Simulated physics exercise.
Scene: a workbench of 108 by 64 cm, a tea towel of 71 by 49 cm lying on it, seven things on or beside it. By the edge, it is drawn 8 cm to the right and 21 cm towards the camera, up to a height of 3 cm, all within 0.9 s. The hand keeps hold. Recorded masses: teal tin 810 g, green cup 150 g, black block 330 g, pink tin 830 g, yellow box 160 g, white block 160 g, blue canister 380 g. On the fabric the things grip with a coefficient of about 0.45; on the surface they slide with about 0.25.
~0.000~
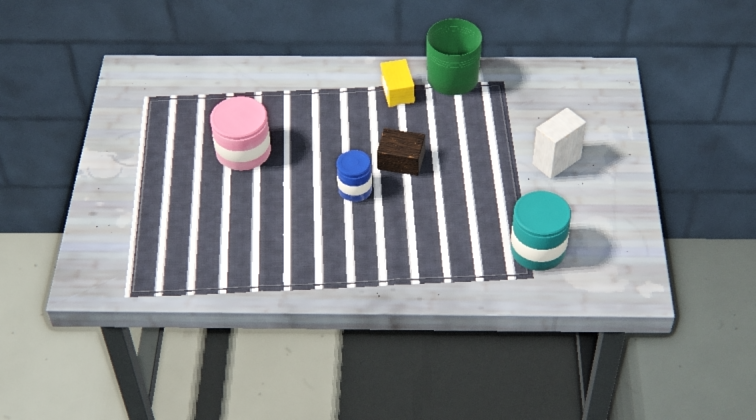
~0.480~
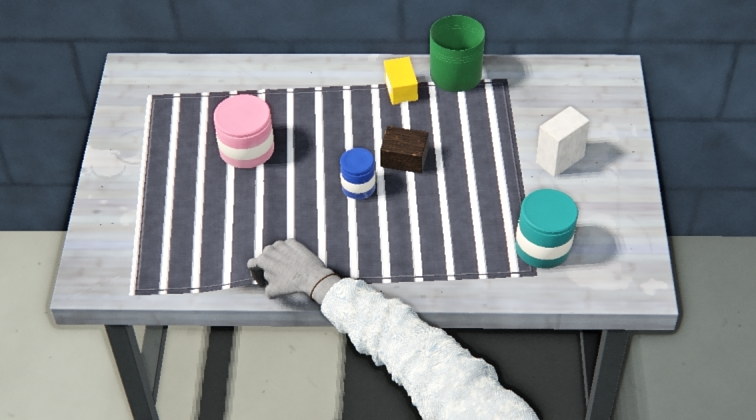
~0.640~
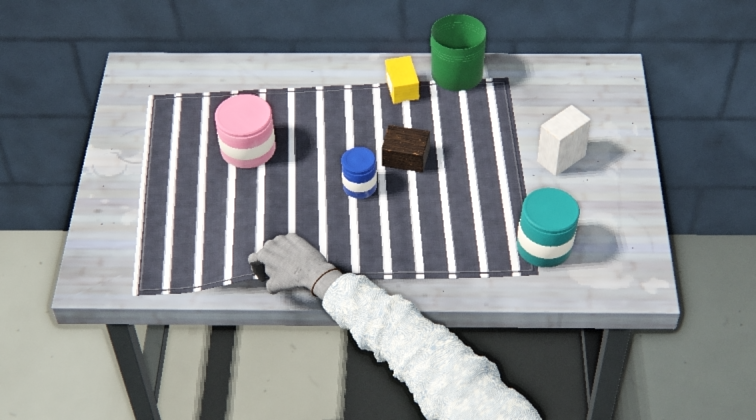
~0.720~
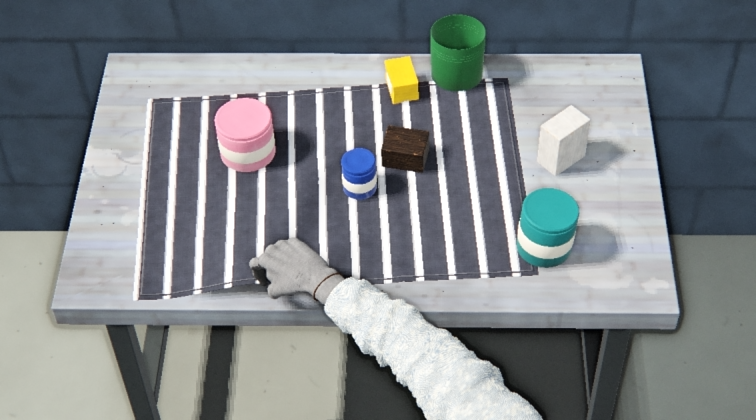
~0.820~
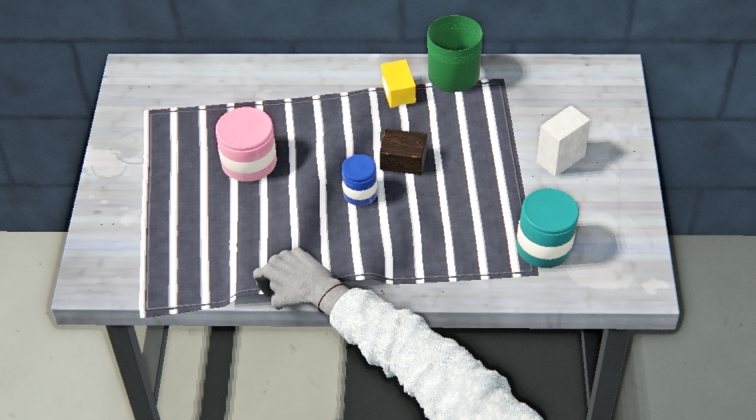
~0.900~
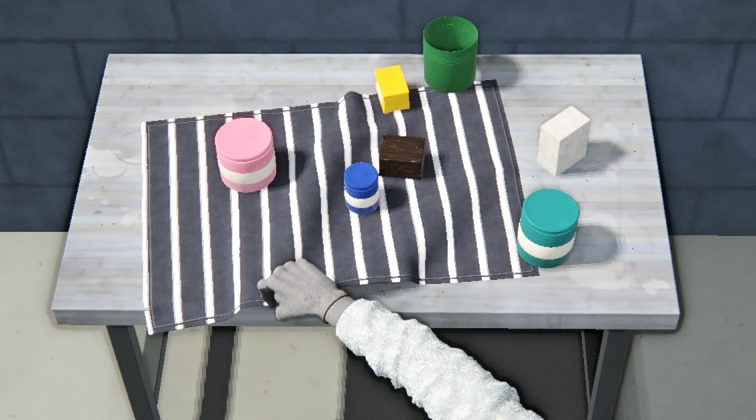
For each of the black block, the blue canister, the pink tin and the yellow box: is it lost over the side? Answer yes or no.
Answers: Black block - no; blue canister - no; pink tin - no; yellow box - no.
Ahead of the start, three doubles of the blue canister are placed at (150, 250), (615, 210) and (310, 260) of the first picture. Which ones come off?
By position: Off, on, off.
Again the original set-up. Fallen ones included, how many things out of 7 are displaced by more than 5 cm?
The total comes out at 5.
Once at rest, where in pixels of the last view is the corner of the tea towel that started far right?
That corner settles near pixel (439, 112) in the last view.
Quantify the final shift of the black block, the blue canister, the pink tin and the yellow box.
About: Black block 15 cm, blue canister 20 cm, pink tin 25 cm, yellow box 20 cm.
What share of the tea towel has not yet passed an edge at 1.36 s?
Roughly 80% of it.
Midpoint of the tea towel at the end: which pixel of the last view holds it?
Centre in the last view: Approx. (319, 263).
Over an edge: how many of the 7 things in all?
I make it 0.
At 1.1 s, 90 % of the tea towel is still over the top; pink tin 12 cm off its start, blue canister 9 cm off its start, yellow box 9 cm off its start.
At 1.2 s, 85 % of the tea towel is still over the top; pink tin 18 cm off its start, yellow box 13 cm off its start, blue canister 13 cm off its start.
At 1.4 s, 80 % of the tea towel is still over the top; pink tin 24 cm off its start at (242, 213), yellow box 18 cm off its start at (347, 126), blue canister 17 cm off its start at (356, 233).
At 1.5 s, 75 % of the tea towel is still over the top; pink tin 27 cm off its start, yellow box 20 cm off its start, blue canister 19 cm off its start.
At 3.1 s, 75 % of the tea towel is still over the top; pink tin 27 cm off its start at (241, 225), yellow box 20 cm off its start at (342, 134), blue canister 19 cm off its start at (355, 243), black block 16 cm off its start at (380, 203).
